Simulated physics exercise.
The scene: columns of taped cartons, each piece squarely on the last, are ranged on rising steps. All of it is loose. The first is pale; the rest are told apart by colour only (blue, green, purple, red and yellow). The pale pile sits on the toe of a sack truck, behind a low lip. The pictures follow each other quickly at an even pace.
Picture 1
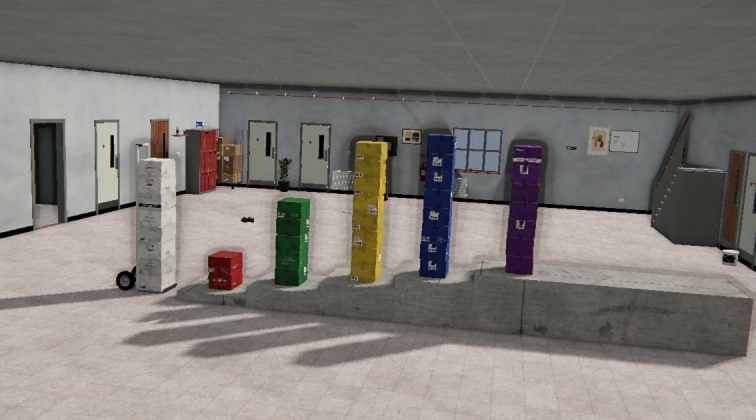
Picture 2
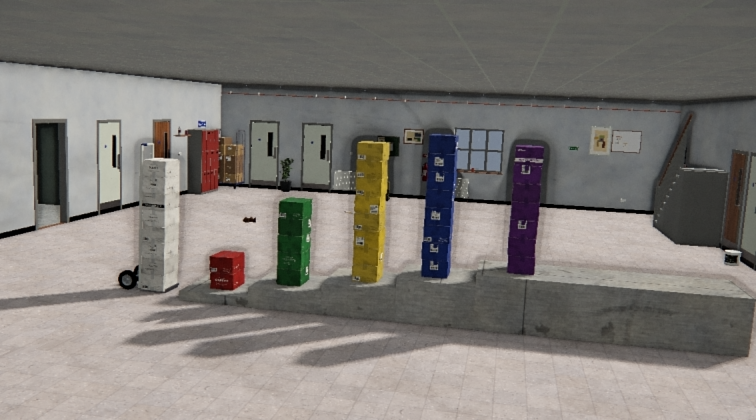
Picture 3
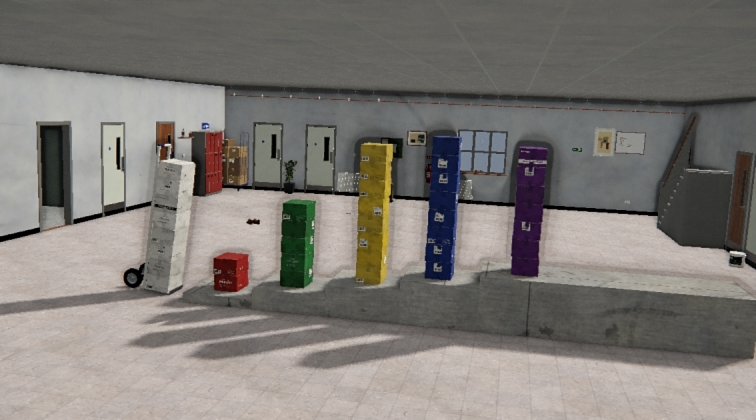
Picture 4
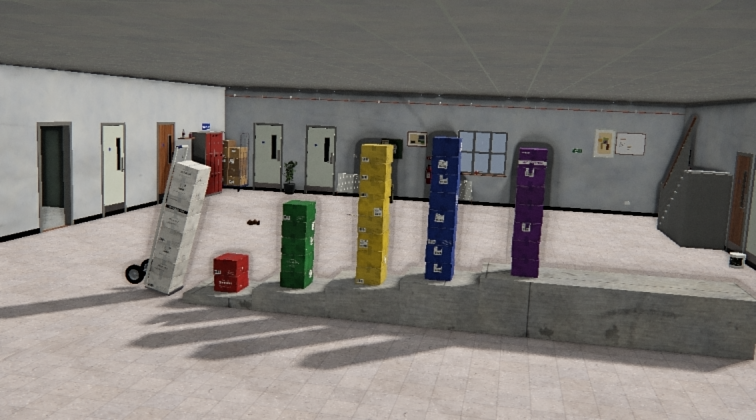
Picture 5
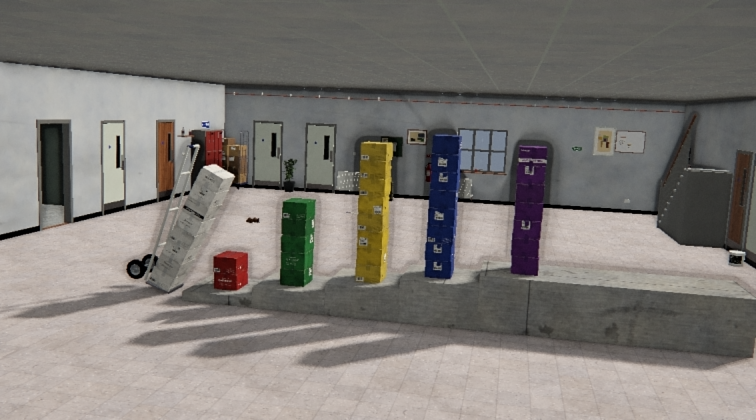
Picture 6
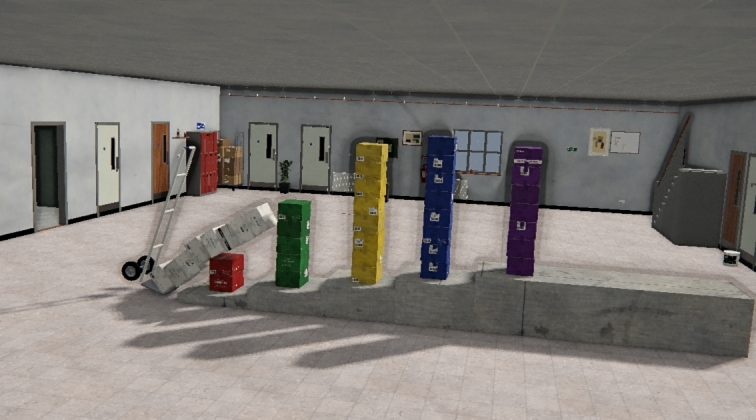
We see coloured stacks of cartons on rising steps in a large room, while a pale stack on a sack truck at the left leans rightward, slightly and then steeply, over the short red stack; the coloured stacks stay still.
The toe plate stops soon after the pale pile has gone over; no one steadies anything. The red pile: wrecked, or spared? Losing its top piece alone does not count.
That pile survives.
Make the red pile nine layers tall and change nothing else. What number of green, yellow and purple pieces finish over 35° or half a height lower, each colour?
Pile by pile, green 5, yellow 7, purple 6.
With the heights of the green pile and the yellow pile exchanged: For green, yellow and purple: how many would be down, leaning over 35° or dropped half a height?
By colour: Green 0, yellow 0, purple 0.
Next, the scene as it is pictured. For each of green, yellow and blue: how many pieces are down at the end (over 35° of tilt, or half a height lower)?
Down at the end: Green 0, yellow 0, blue 0.
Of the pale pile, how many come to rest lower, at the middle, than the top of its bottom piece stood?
The count is 1.
Soon after the last picture, 8 of the pale pile down; none of the 2 red cartons down (0 of 30 in all colours); top red carton unmoved.
A little later, 8 of the pale pile down; none of the 2 red cartons down (0 of 30 in all colours); top red carton unmoved; top green carton leaning a little.
Later still, 8 of the pale pile down; none of the 2 red cartons down (0 of 30 in all colours); top red carton unmoved; top green carton leaning barely.
After that, 8 of the pale pile down; none of the 2 red cartons down (0 of 30 in all colours); top red carton unmoved; top green carton leaning barely.
At rest, 8 of the pale pile down; none of the 2 red cartons down (0 of 30 in all colours); top red carton unmoved; top green carton shifted a little. As the last picture would show them, middles, top red carton near (227, 264), top green carton near (297, 210).
